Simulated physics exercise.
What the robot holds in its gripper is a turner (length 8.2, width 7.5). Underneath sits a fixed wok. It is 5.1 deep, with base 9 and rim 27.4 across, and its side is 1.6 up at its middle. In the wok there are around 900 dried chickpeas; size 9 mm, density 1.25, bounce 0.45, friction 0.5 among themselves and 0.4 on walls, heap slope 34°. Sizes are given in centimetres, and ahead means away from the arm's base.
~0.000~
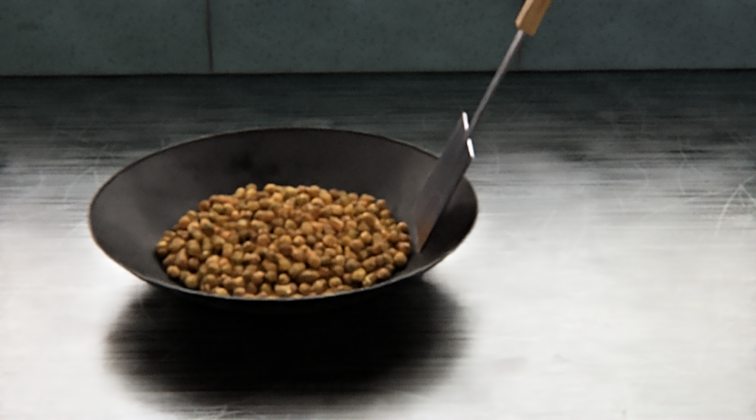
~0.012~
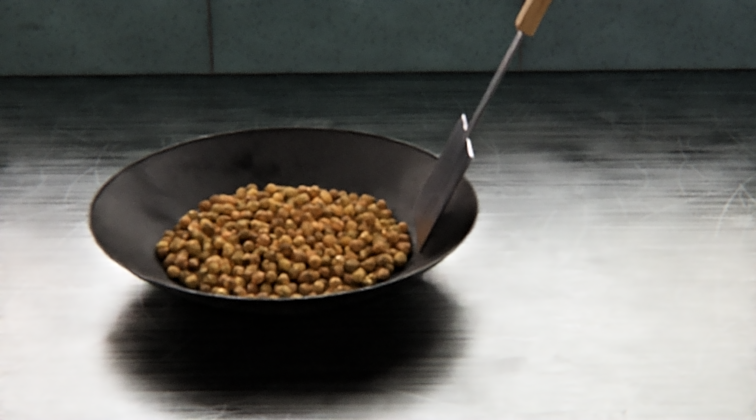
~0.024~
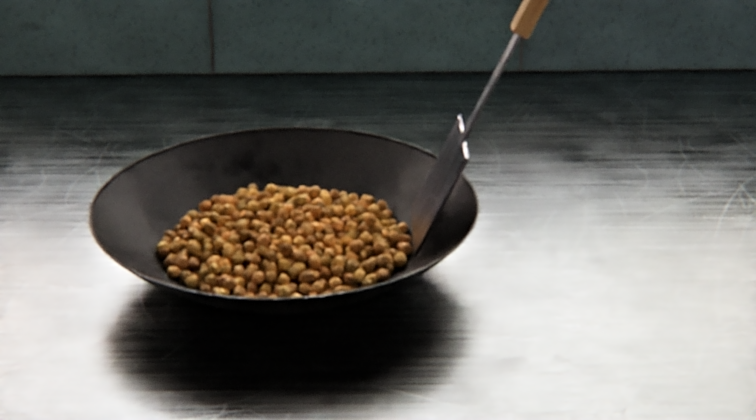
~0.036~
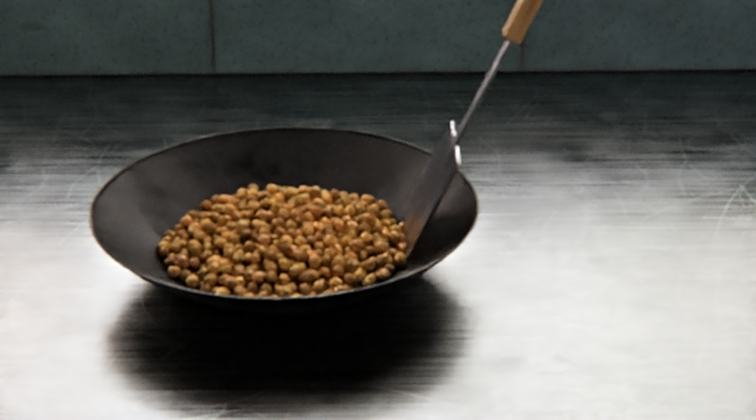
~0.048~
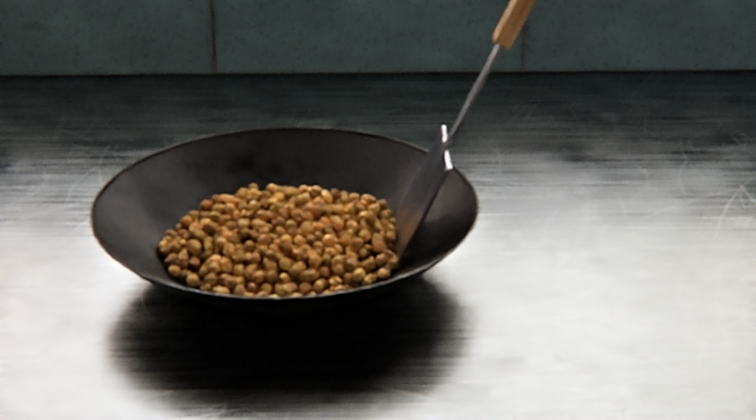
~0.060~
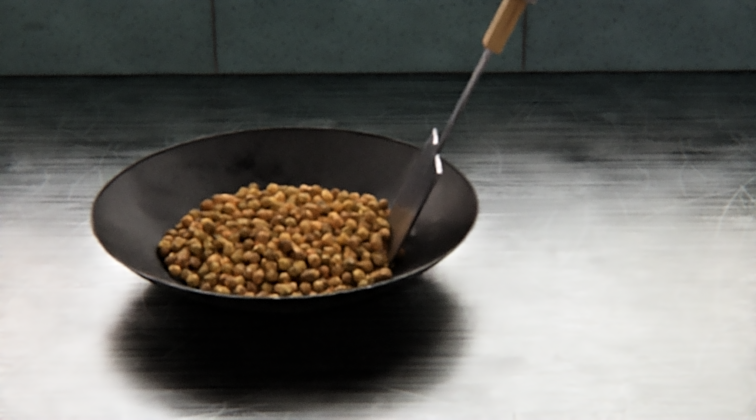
A turner with a wooden handle rests at first against the right inside of a dark wok holding a heap of brown chickpeas on a scratched metal surface. It then slides slowly a short way left, its blade pressing into the heap's right edge, while most of the chickpeas barely shift.
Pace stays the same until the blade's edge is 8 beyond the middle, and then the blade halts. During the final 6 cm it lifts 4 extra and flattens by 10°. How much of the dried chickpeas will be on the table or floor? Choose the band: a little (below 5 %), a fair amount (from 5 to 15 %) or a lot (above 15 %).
It is a fair amount, from 5 to 15 %.
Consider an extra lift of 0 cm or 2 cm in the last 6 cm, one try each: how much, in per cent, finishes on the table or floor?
It works out to some 10 per cent for the first setting and some 10 per cent for the second.
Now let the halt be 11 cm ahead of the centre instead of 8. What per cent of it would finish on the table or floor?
Then the share is near 30 in a hundred.
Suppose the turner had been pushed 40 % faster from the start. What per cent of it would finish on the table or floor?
I'd expect near 20 per cent.
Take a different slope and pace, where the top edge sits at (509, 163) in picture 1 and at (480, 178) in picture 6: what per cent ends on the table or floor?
Some 5 percent ends up on the table or floor.
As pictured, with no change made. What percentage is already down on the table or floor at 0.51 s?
Around 8 percent.
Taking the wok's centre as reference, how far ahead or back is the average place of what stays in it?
Ahead, by around 4.0 cm.
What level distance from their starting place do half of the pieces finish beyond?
It comes to some 4 cm.
After 0.16 s, sloping 65°, highest piece 4 above the table; 900 in the wok.
After 0.26 s, sloping 62°, highest piece 6 above the table; 900 in the wok.
After 0.51 s, sloping 55°, highest piece 6 above the table; 828 in the wok, 63 on the table or floor, 9 on the blade or in flight.
After 1.56 s, sloping 55°, highest piece 6 above the table; 826 in the wok, 74 on the table or floor.
In the end, 826 in the wok, 74 on the table or floor. That is 8 % on the table or floor.
